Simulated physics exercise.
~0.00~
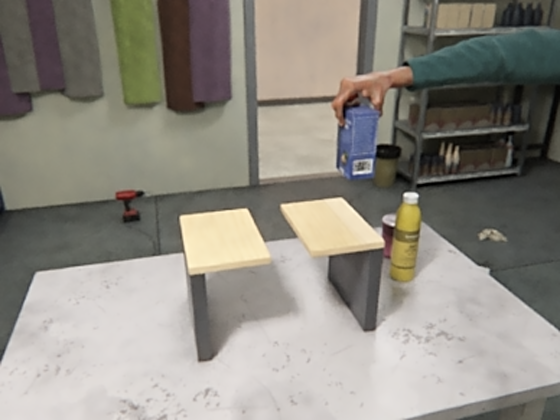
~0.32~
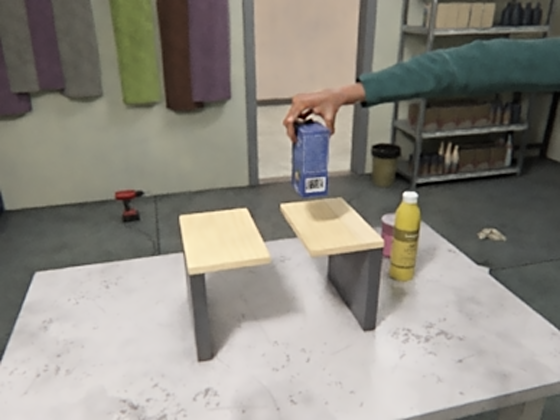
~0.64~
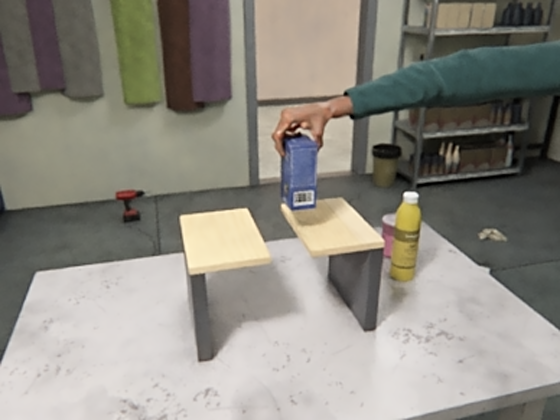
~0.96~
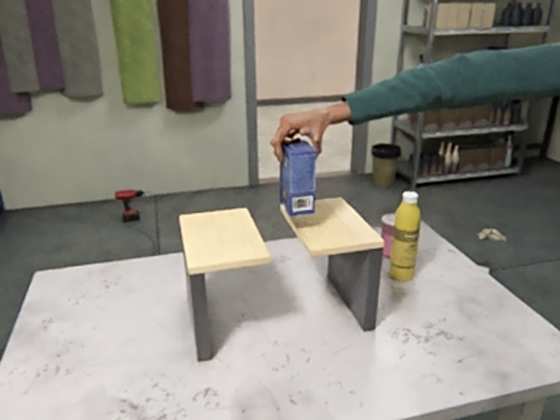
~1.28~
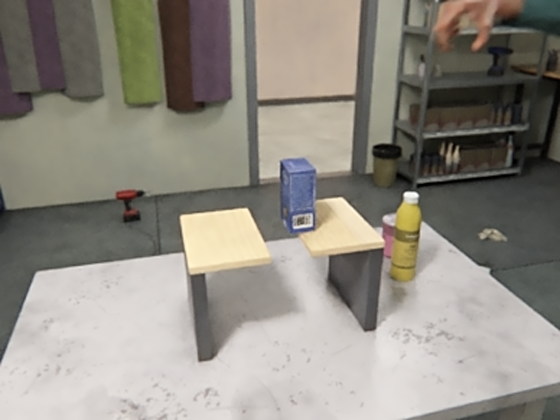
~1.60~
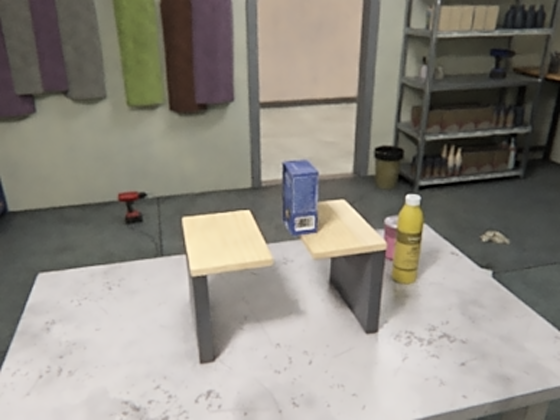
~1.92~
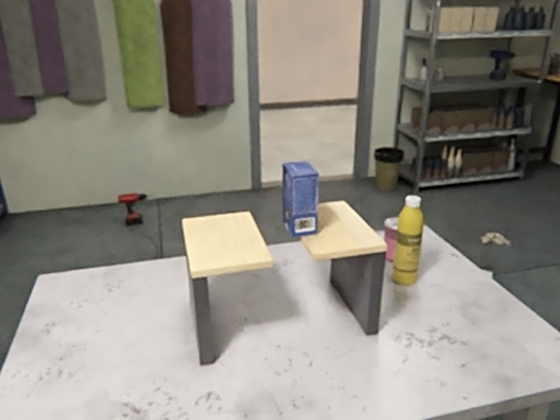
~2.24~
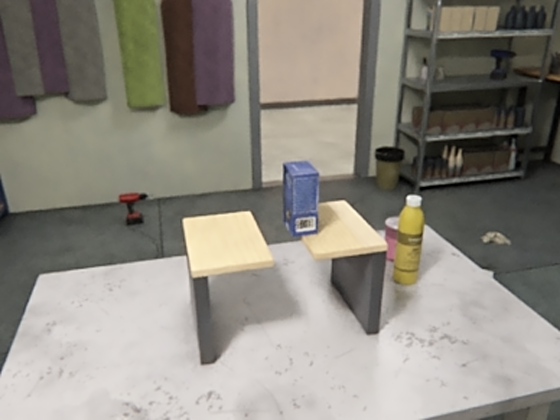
In a workshop, a hand brought a blue carton in from the right and lowered it upright onto the left edge of the right-hand wooden-topped support, then let go and withdrew, and the carton stayed standing there beside the gap.
